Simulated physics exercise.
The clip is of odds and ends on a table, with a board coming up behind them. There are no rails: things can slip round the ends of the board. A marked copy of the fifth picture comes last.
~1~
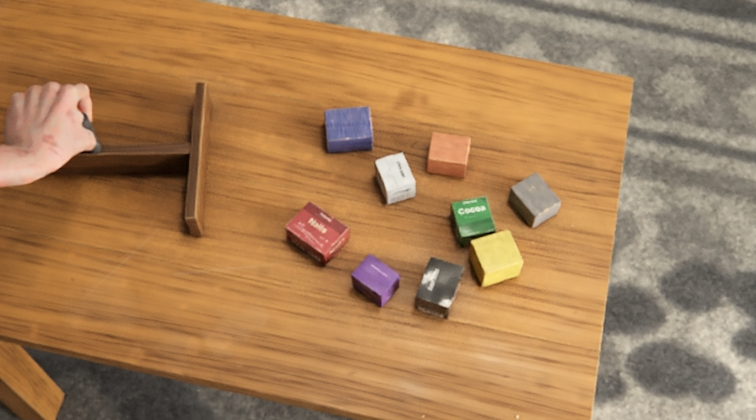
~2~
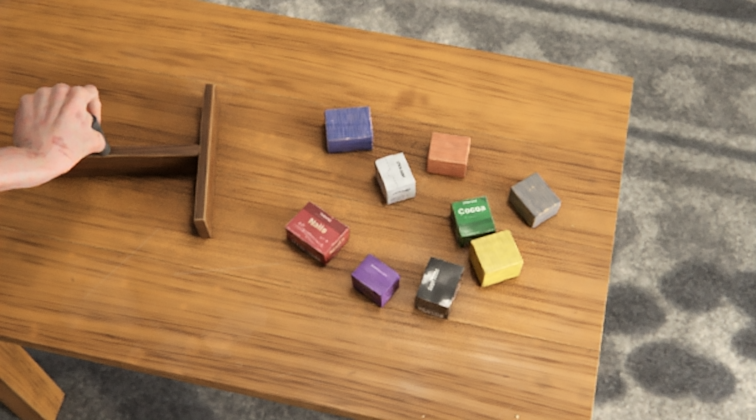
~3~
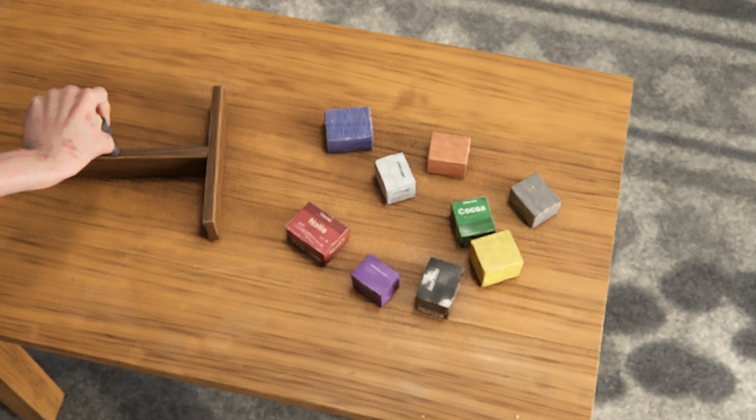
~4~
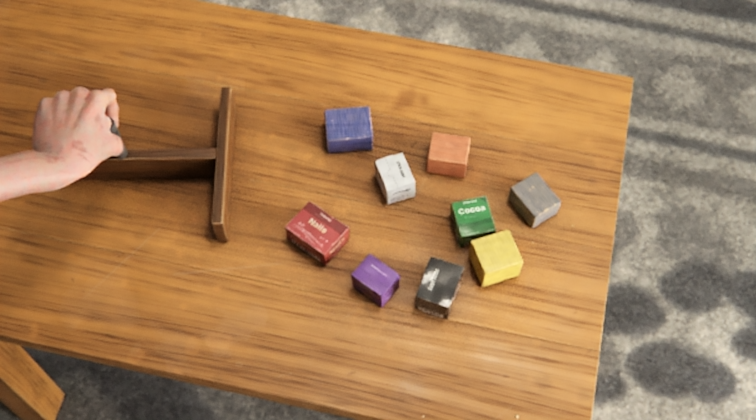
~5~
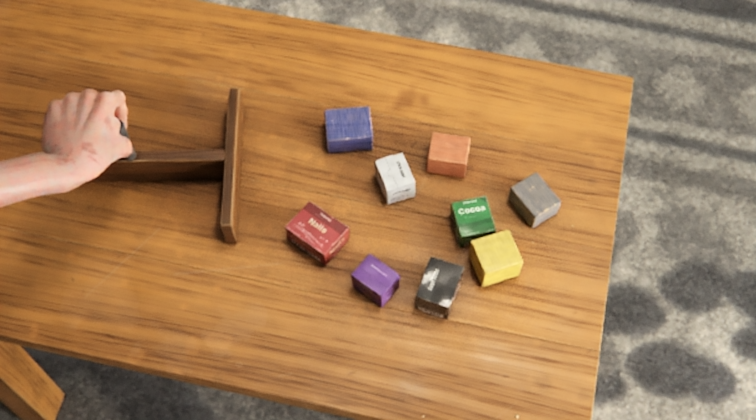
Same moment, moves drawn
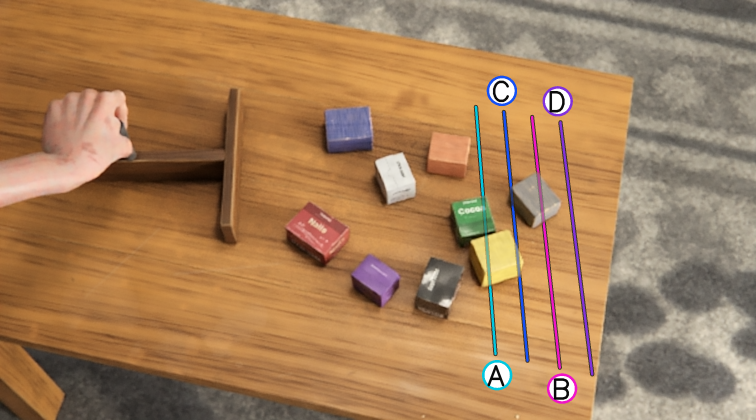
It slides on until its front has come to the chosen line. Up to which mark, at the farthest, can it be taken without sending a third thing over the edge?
B.
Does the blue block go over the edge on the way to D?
No.
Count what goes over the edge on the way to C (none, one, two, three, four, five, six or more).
The count is none.
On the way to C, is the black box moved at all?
Yes.
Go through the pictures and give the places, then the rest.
The first picture shows white packet (395, 178); red box (317, 234); orange block (448, 155).
The second picture shows board (204, 149); blue block (349, 129).
The third picture shows board (213, 151); green packet (473, 222).
The fourth picture shows board (222, 152); black box (439, 288).
The fifth picture shows board (230, 154); white packet (395, 178); red box (317, 234); orange block (448, 155).
On the marked copy, A at (485, 222); B at (545, 234); C at (515, 228); D at (575, 240).
Taking B. A third of the way, board (340, 175); blue block (370, 134); red box (373, 228).
Two thirds of the way, board (454, 197); grey block (547, 199); yellow block (535, 267).
When it is over, board (545, 215); grey block over the edge; yellow block over the edge; two fallen.
As for the rest, A is within the limit but short; C is within the limit but short; D drops four.
